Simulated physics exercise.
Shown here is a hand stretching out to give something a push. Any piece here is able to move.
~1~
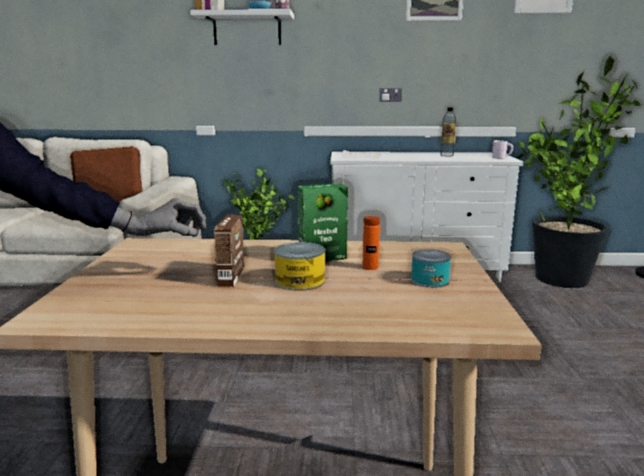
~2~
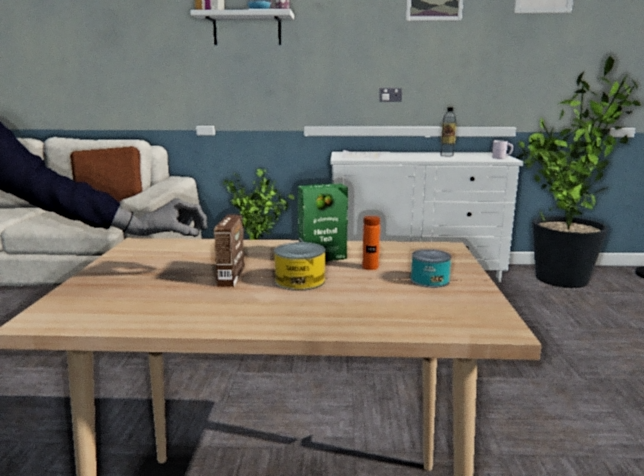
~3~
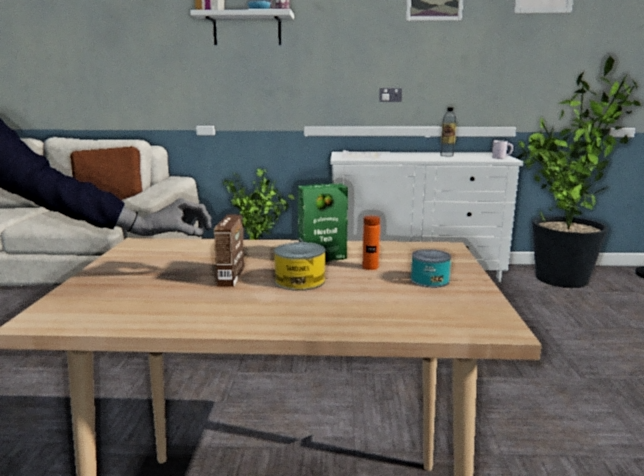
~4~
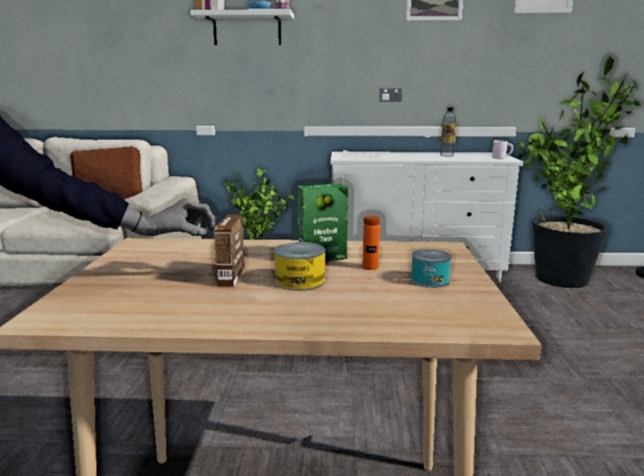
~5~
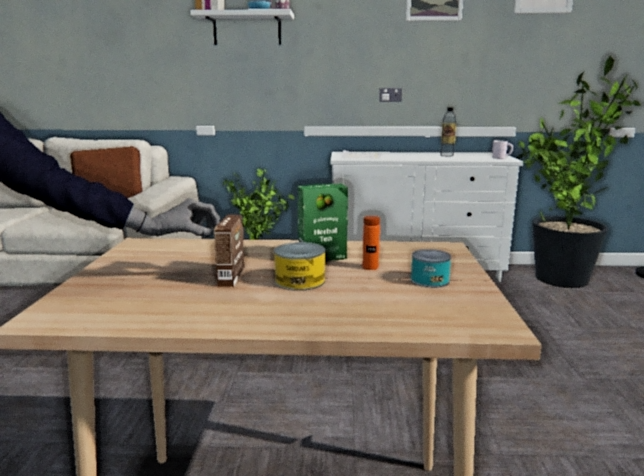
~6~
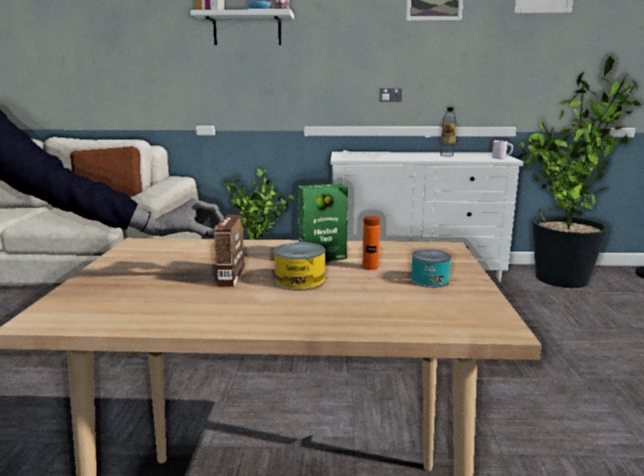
A gloved hand at the left edged slightly right toward a small brown packet on a wooden table, while the packet, a yellow tin, a green box, an orange bottle and a teal tin stayed still.
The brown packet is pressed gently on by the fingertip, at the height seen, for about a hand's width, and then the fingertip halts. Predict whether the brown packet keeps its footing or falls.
It pitches over.
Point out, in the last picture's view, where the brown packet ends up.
Near (257, 248).
Then, 0.40 s past the last view, brown packet rocked 15° from its first pose near (238, 249).
Then, 0.90 s past the last view, brown packet rocked 48° from its first pose near (255, 253).
Then, 1.70 s past the last view, brown packet rocked 56° from its first pose near (258, 249).
Then, 2.70 s past the last view, brown packet rocked 58° from its first pose near (257, 249).
Finally, down or leaning hard on the table, brown packet. Final places as the last picture's camera would see them, brown packet near (257, 248).
